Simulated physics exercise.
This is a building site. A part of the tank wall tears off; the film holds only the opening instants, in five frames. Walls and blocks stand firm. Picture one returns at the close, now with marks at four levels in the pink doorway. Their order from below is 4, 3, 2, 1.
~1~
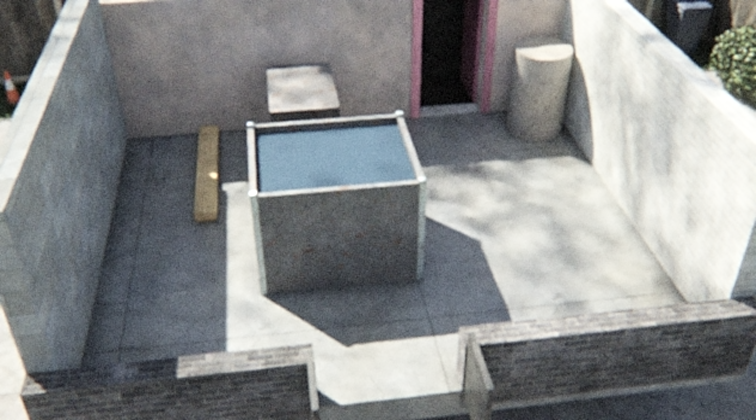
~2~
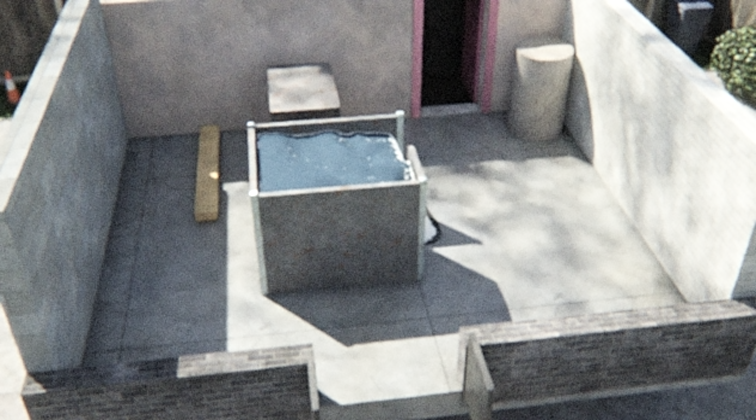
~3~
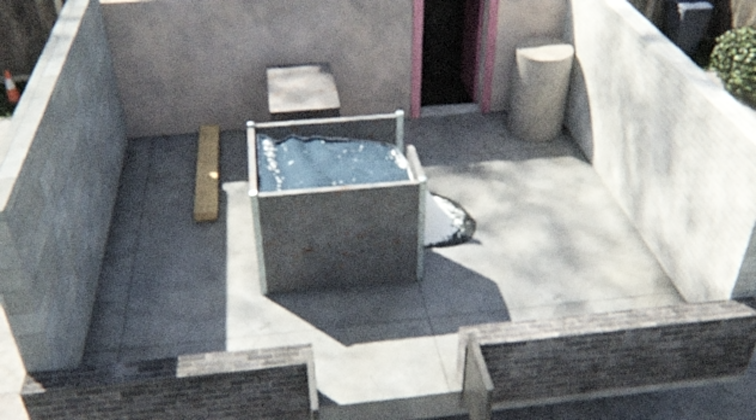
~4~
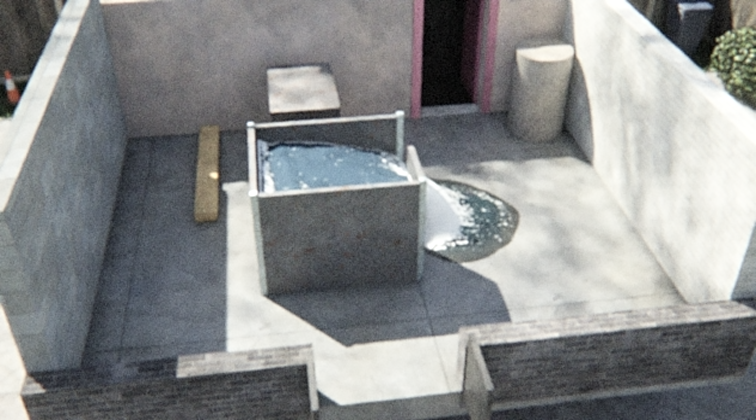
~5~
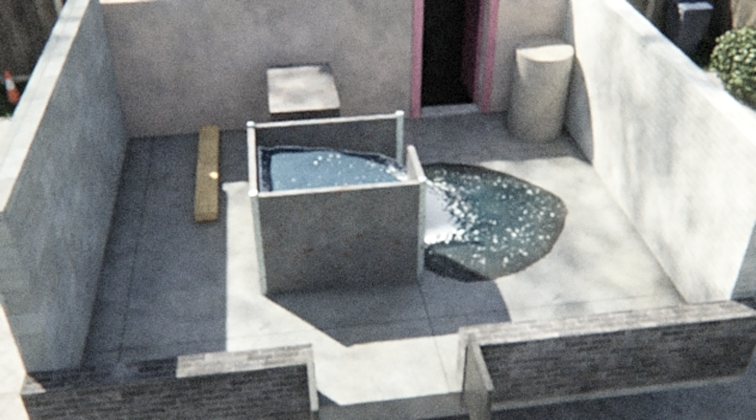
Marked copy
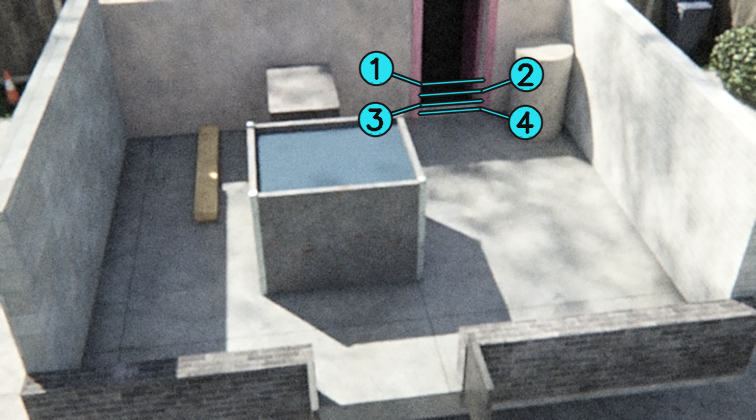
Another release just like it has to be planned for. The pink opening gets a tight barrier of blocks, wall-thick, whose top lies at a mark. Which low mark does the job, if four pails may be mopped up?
3 is the one.
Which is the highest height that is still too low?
4 it is.
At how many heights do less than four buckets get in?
Three.
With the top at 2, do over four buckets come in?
No, that is safe.
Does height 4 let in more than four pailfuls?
Yes, it does.
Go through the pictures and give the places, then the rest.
Water in the tank at rest, its middle at (332, 159); foot of the pink doorway at (450, 114); open gate at (387, 331).
Water covers 1 % of the ground and shows as far out as (426, 239).
Water covers 3 % of the ground and shows as far out as (468, 226).
Water covers 6 % of the ground and shows as far out as (507, 207).
Water covers 13 % of the ground and shows as far out as (552, 197).
On the marked copy, 1 at (452, 82); 2 at (451, 93); 3 at (450, 103); 4 at (450, 111); from the bottom up 4, 3, 2, 1.
With 1, nothing gets over.
With 2, nothing gets over.
With 3, a bucket or two gets in.
With 4, about 15 bucketfuls get in.
